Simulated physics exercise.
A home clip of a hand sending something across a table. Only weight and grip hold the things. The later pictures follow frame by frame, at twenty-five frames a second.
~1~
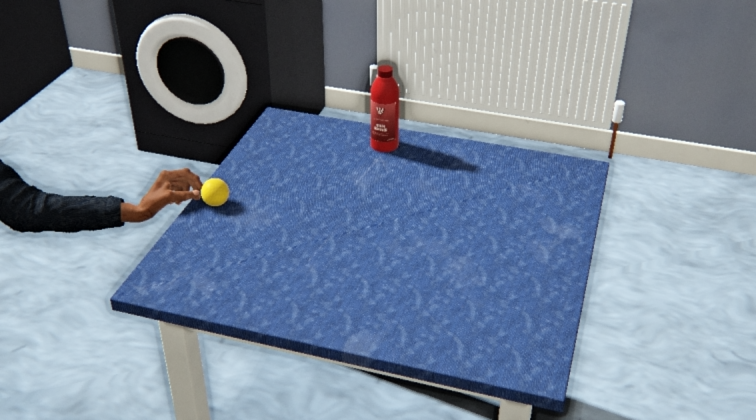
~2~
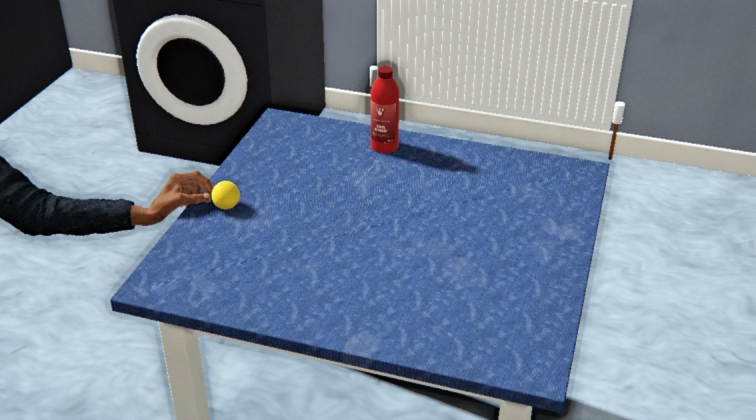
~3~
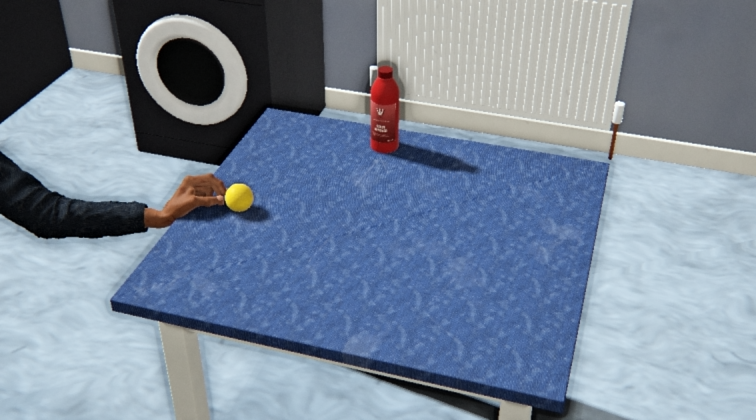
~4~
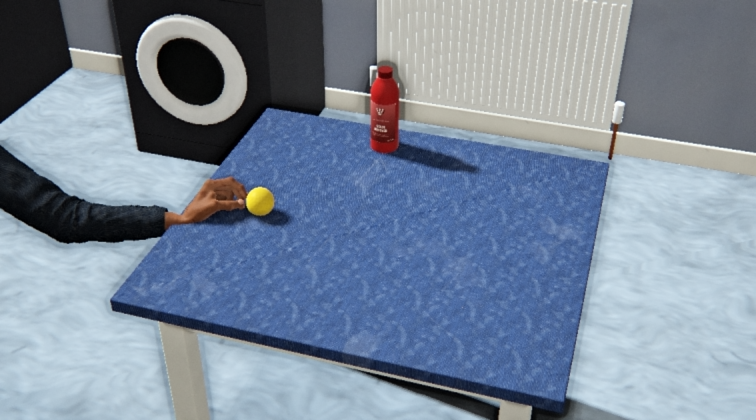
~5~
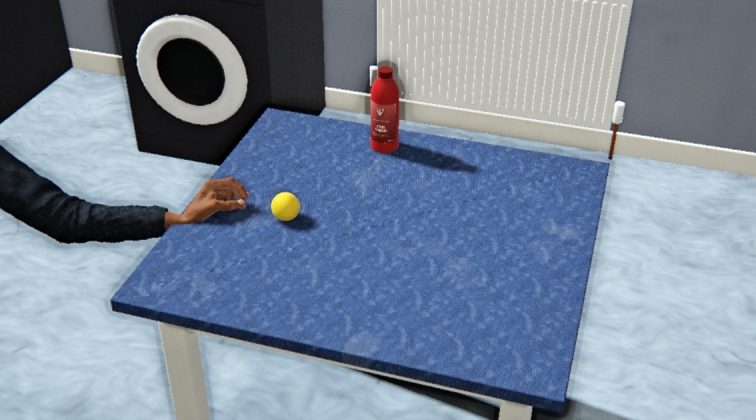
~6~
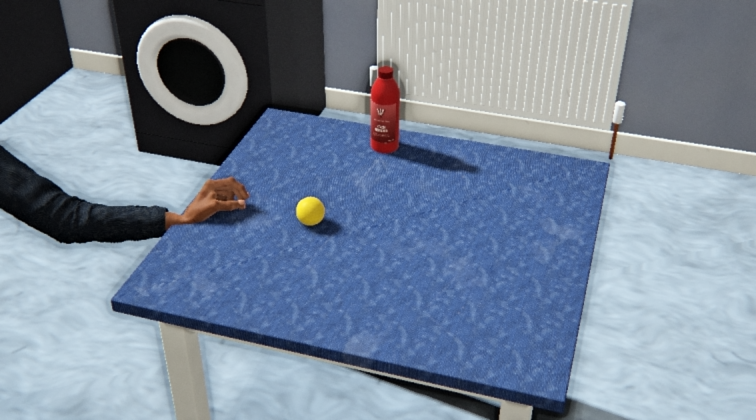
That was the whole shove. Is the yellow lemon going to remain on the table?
The yellow lemon falls off the table.
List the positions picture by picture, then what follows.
In the first picture, under the hand; yellow lemon (215, 192).
In the second picture, under the hand; yellow lemon (226, 195).
In the third picture, under the hand; yellow lemon (239, 198).
In the fourth picture, yellow lemon (260, 202).
In the fifth picture, yellow lemon (286, 206) shifted about its own width.
In the sixth picture, yellow lemon (311, 211) shifted well along.
Then, 0.30 s on from there, yellow lemon shifted well along near (497, 246).
Then, 0.70 s on from there, yellow lemon now off the table.
In the end, off the table, yellow lemon.
